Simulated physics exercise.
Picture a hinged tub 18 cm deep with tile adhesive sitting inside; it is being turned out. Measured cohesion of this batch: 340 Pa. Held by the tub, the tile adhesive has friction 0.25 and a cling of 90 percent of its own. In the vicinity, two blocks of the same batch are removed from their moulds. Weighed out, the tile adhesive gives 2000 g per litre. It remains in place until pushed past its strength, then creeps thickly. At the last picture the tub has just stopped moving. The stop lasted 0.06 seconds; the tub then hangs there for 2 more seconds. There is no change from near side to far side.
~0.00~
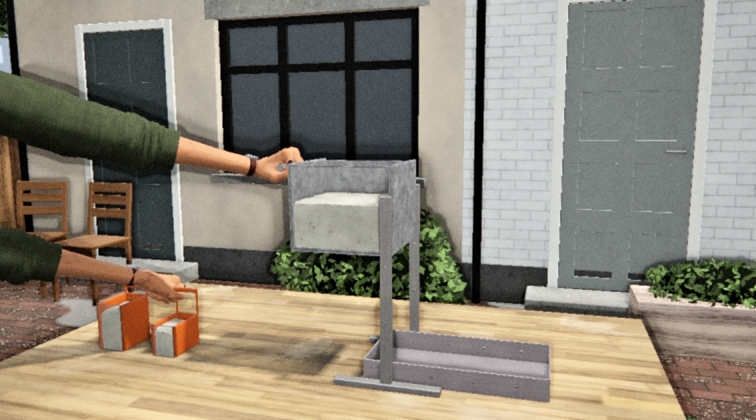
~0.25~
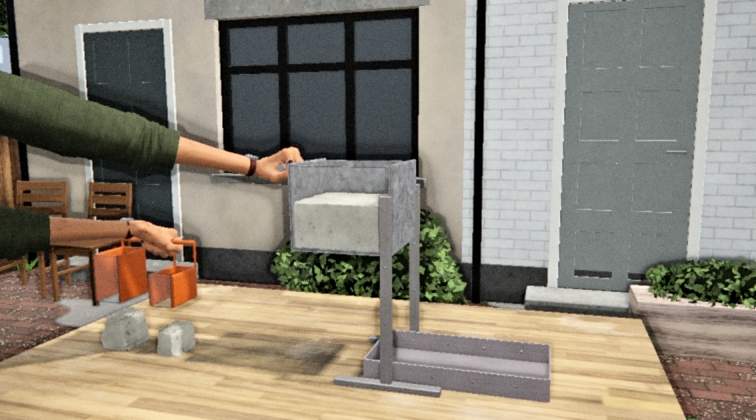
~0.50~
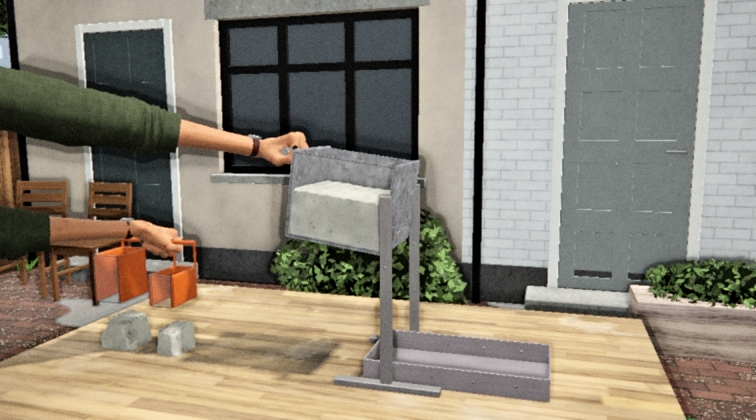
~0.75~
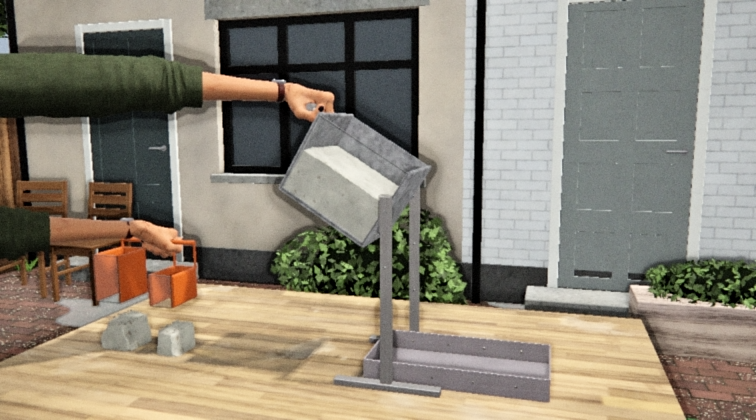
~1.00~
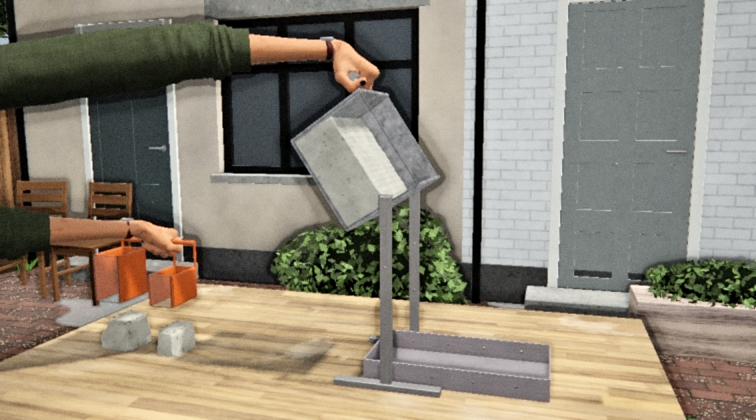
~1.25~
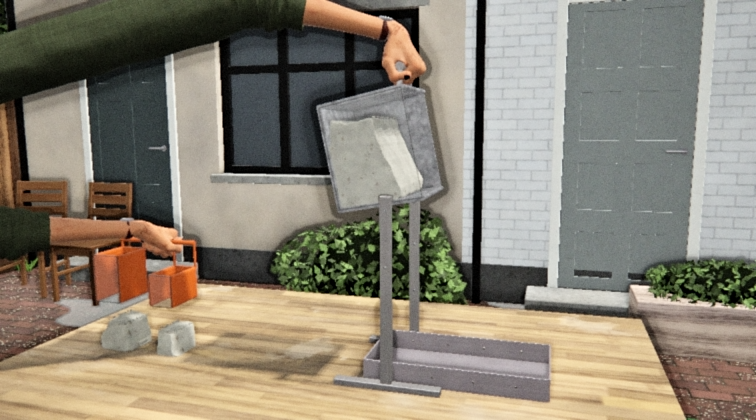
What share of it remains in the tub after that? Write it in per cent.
90 %.
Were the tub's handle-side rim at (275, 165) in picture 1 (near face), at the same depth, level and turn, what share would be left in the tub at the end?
I'd guess around 75 per cent remains.
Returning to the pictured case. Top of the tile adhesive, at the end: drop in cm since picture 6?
The top ends up some 5 cm below its level in the last picture.
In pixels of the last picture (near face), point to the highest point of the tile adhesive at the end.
The highest point sits at around (362, 145).
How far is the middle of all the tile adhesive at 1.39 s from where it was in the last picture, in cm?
3 cm.
After 1.39 s, the tub is at 79 degrees and holds 100 %.
After 1.56 s, the tub is at 79 degrees and holds 97 %.
After 1.73 s, the tub is at 79 degrees and holds 95 %.
After 1.90 s, the tub is at 79 degrees and holds 92 %.
After 3.25 s, the tub is at 79 degrees and holds 90 %.
